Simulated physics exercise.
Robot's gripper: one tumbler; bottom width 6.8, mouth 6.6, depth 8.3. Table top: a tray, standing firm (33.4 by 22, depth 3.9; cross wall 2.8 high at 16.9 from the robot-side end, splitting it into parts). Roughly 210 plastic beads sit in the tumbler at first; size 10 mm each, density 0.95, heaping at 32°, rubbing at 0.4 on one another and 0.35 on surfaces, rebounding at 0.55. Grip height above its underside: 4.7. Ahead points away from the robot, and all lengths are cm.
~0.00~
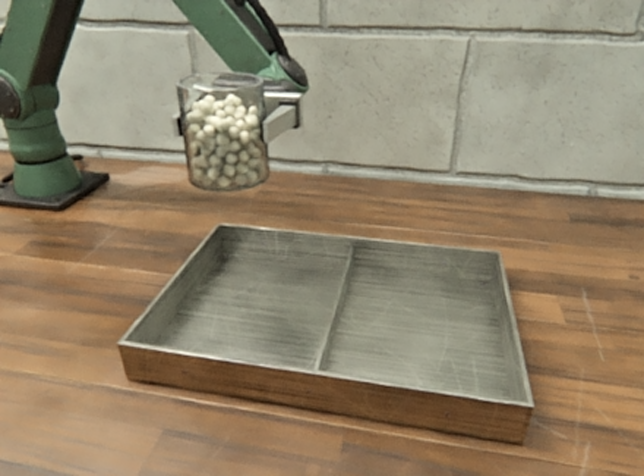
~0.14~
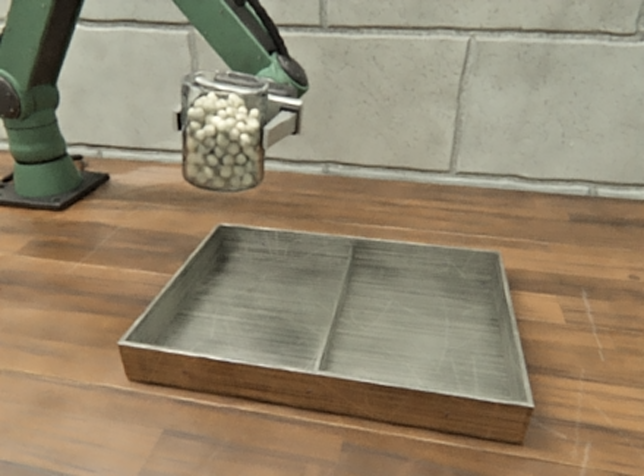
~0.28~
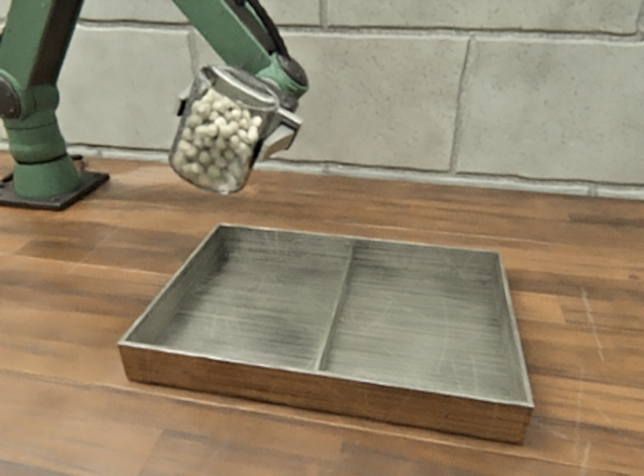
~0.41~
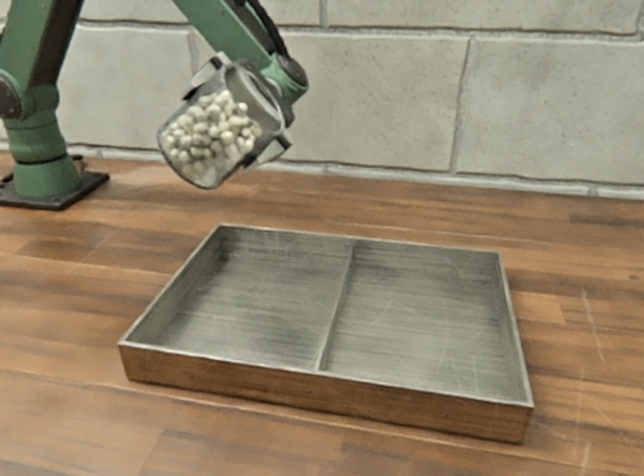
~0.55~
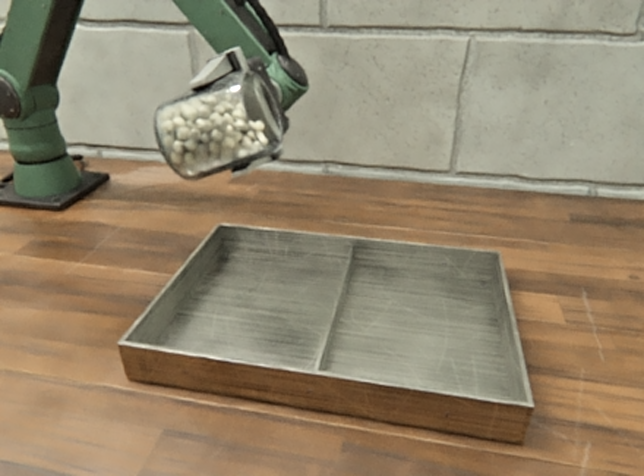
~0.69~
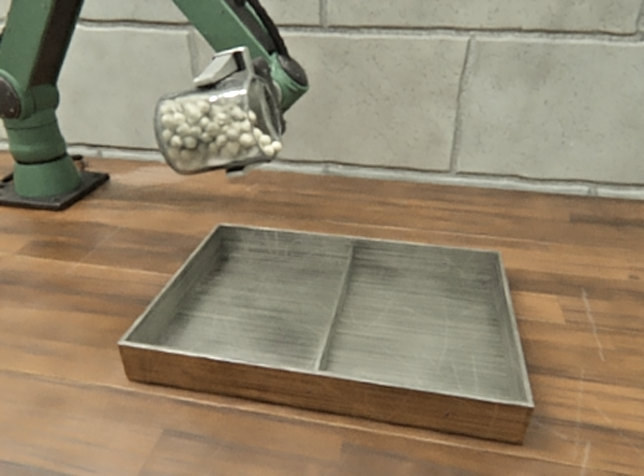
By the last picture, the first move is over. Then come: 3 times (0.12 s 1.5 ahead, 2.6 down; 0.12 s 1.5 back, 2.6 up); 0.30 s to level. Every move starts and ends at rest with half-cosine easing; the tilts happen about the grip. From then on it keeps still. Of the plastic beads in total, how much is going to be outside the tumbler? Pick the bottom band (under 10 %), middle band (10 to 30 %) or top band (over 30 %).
Bottom band.
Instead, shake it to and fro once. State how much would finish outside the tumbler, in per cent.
In that case, some 5 per cent.
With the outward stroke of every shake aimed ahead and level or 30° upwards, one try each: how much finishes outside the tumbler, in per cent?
Roughly 45 per cent, then 55 per cent.
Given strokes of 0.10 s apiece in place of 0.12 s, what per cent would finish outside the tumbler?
About 10 per cent in that case.
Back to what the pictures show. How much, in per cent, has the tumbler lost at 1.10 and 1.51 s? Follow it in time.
The share out is 0 per cent at the earlier time and 5 per cent at the later one.
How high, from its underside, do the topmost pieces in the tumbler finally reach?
The top sits some 7.0 cm up.
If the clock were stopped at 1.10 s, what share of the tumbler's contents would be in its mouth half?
Around 35 per cent of it.
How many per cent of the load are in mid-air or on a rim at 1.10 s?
Around 0 per cent of the load.
By 1.10 s, tilted 76° forward, highest piece 21 above the table; 204 in the tumbler, 4 in the robot-side part.
By 1.51 s, tilted 58° forward, highest piece 21 above the table; 199 in the tumbler, 7 in the robot-side part, 2 in flight or on a rim.
By 1.91 s, level, highest piece 23 above the table; 198 in the tumbler, 10 in the robot-side part.
By 2.96 s, level, highest piece 23 above the table; 198 in the tumbler, 10 in the robot-side part.
Final count, 198 in the tumbler, 10 in the robot-side part. That is 5 % outside the tumbler.
